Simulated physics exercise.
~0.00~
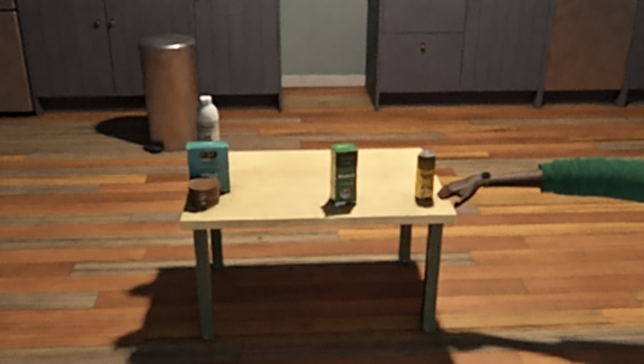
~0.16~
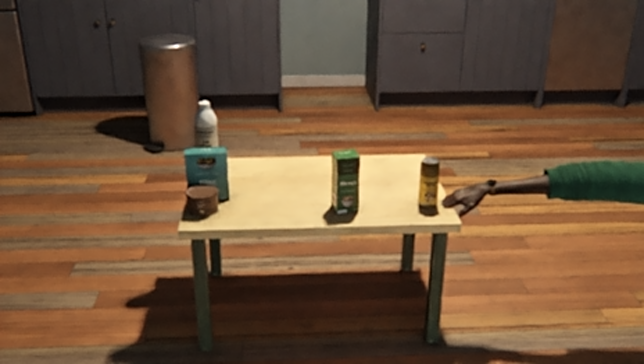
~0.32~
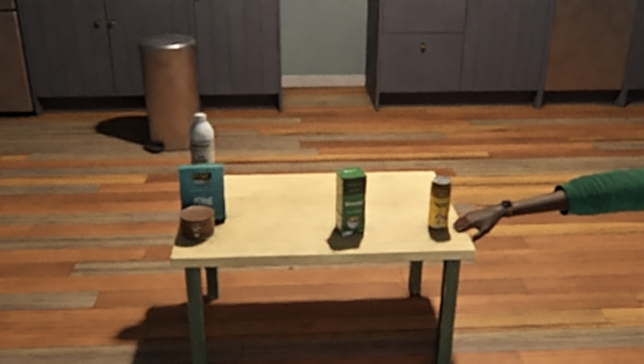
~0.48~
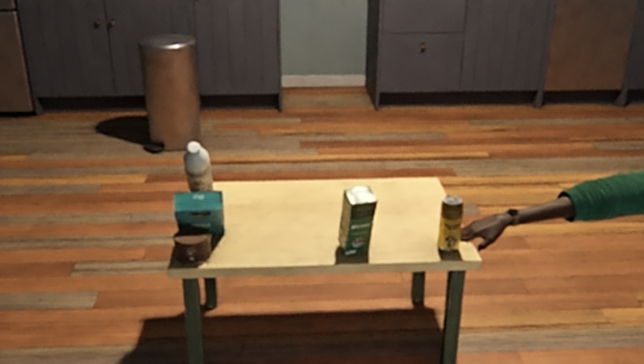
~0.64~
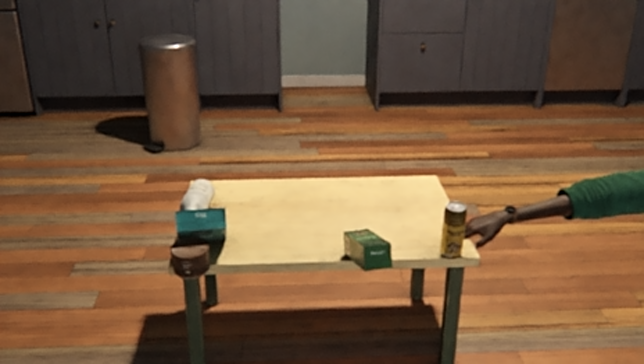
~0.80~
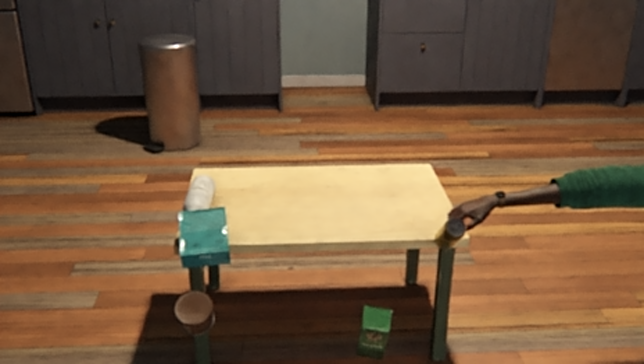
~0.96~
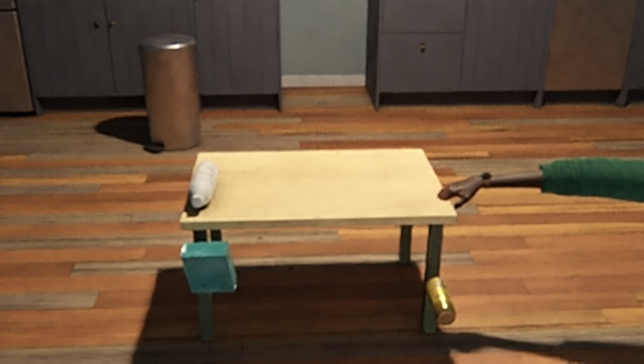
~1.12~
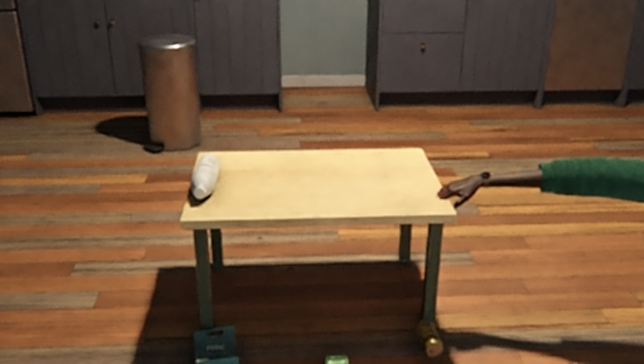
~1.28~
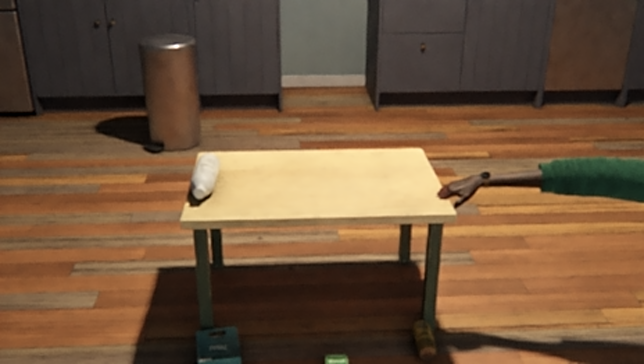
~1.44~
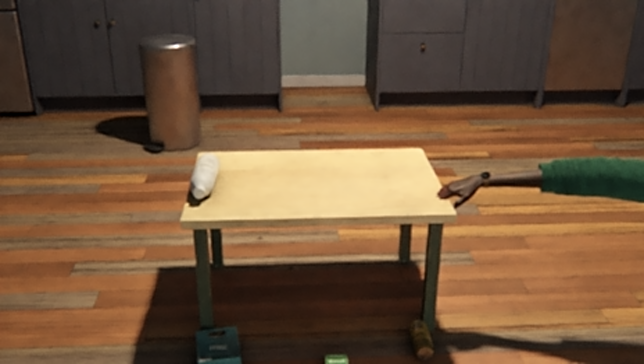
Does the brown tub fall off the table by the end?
Yes, the brown tub goes over the front edge as the table moves back, and it drops to the floor.
